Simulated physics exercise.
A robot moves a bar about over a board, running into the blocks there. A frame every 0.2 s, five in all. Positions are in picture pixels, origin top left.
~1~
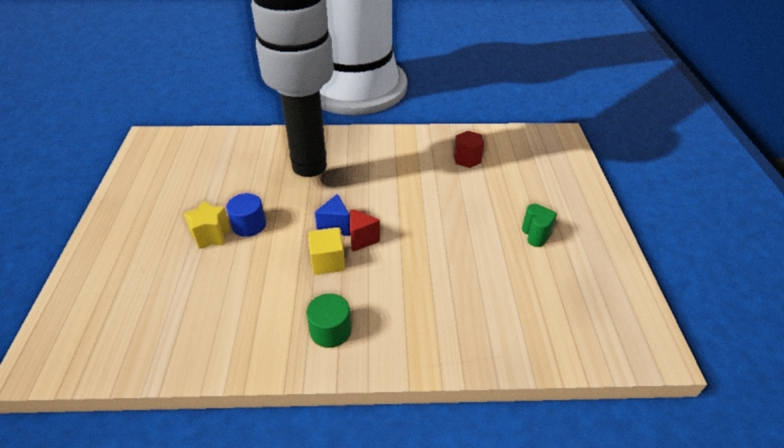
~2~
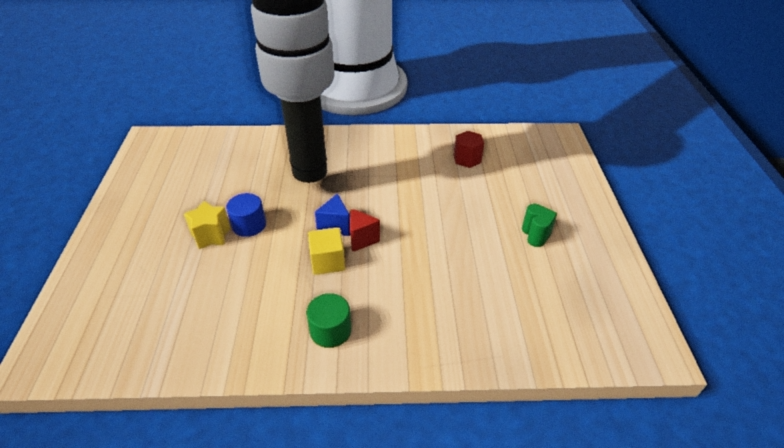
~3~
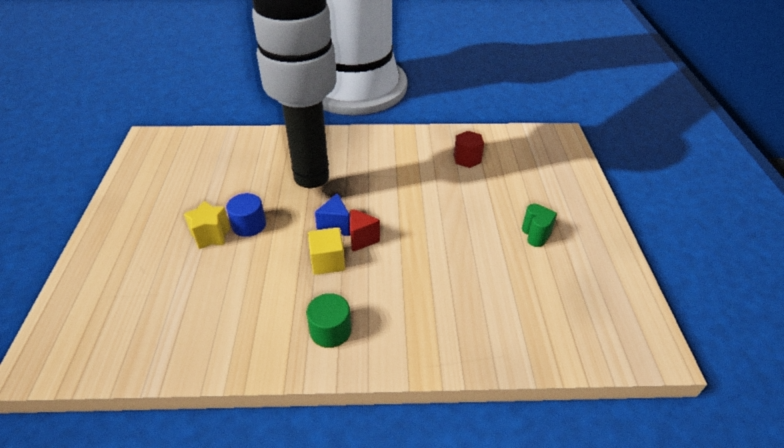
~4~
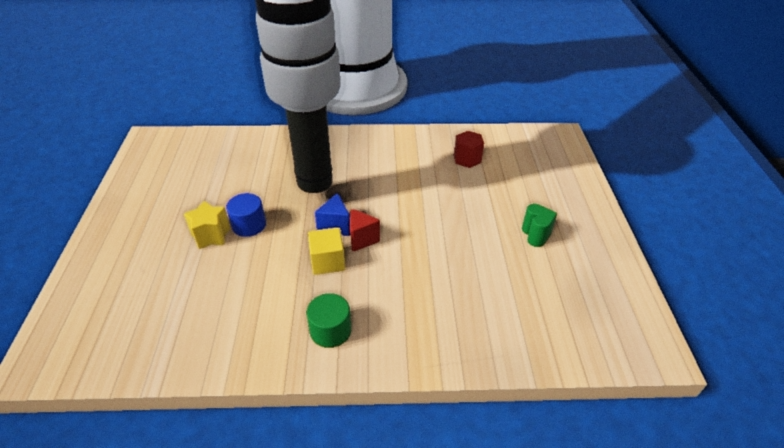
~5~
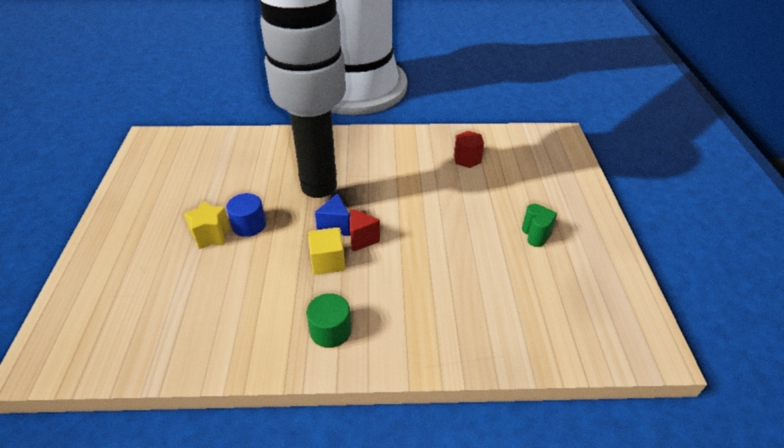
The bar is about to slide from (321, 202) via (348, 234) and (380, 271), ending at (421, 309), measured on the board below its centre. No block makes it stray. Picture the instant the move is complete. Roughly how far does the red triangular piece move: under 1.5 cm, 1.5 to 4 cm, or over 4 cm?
Beyond 4 cm.
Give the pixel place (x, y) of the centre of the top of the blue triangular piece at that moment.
Around (393, 304).
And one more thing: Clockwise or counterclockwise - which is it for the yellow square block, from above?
Answer: With the clock.
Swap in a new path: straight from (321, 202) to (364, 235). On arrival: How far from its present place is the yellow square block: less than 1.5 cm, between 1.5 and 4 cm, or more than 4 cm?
It is going to finish within 1.5 cm of where it is now.
The first path, step by step. One third of the way, bar (348, 220); yellow square block (325, 247), turned 35° clockwise; blue triangular piece (355, 235), turned 30° clockwise; red triangular piece (380, 224).
Two thirds of the way, bar (380, 256); yellow square block (325, 250), turned 55° clockwise; blue triangular piece (380, 276), turned 65° clockwise; red triangular piece (405, 235), turned 40° anticlockwise.
At the end, bar (422, 294); yellow square block (325, 250), turned 55° clockwise; green disc unmoved; blue triangular piece (393, 304), turned 105° clockwise; red triangular piece (405, 235), turned 40° anticlockwise.
